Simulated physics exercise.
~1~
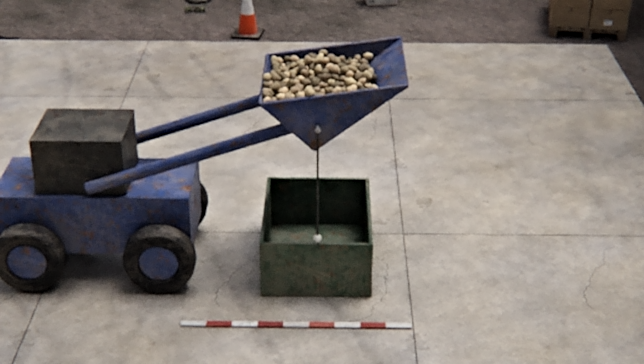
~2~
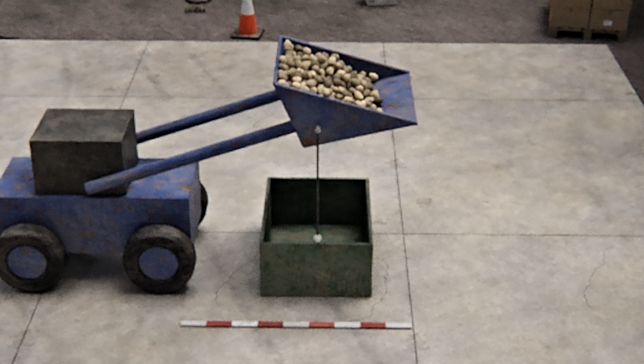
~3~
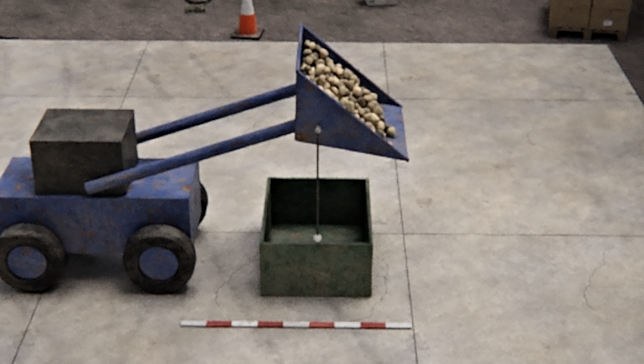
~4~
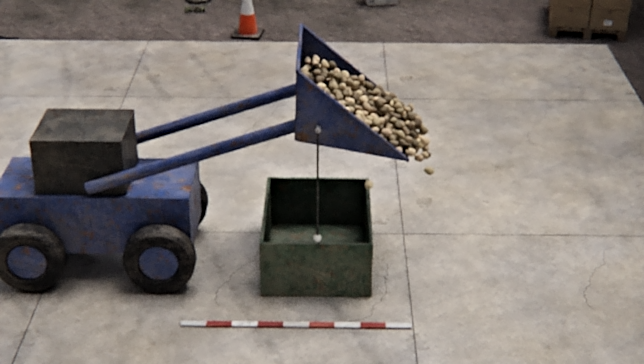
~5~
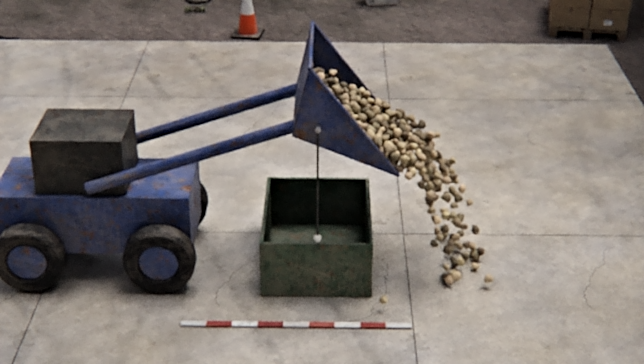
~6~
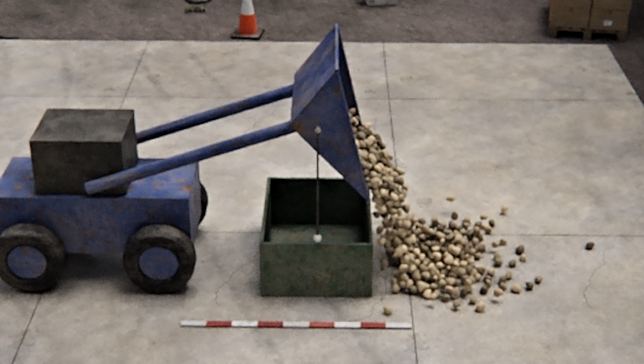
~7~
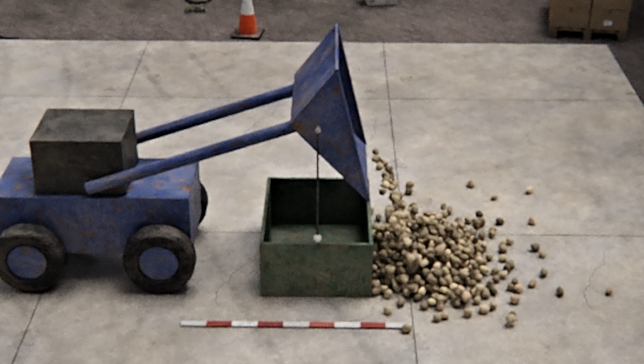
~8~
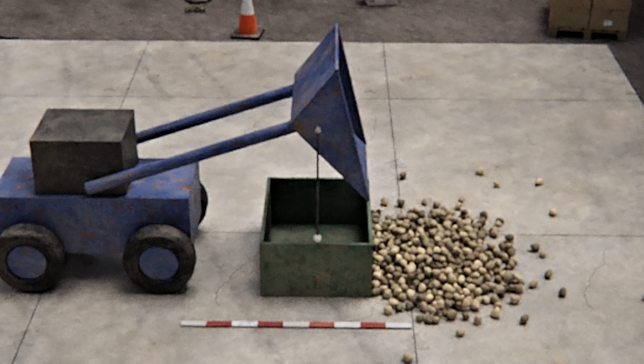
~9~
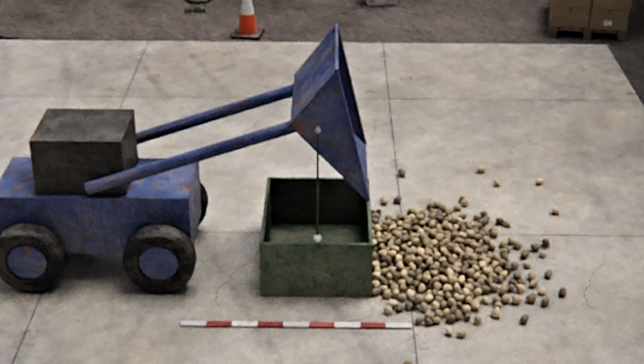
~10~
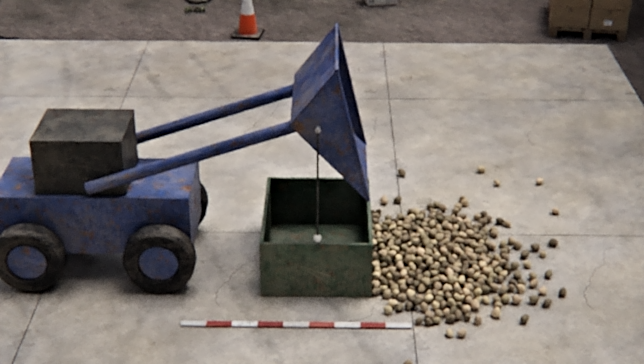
A blue loader on the left holds a raised bucket full of smooth, rounded stones above an open green bin on a concrete floor. The bucket tips forward to the right, its load staying in place at first, then pauses while the foremost stones start sliding over the lip. It tips again, more steeply, and the stones pour down past the bin's right side, striking the floor and scattering outward. The bucket empties completely and stays tilted. The stones settle in a spread heap beside the bin, which remains empty.
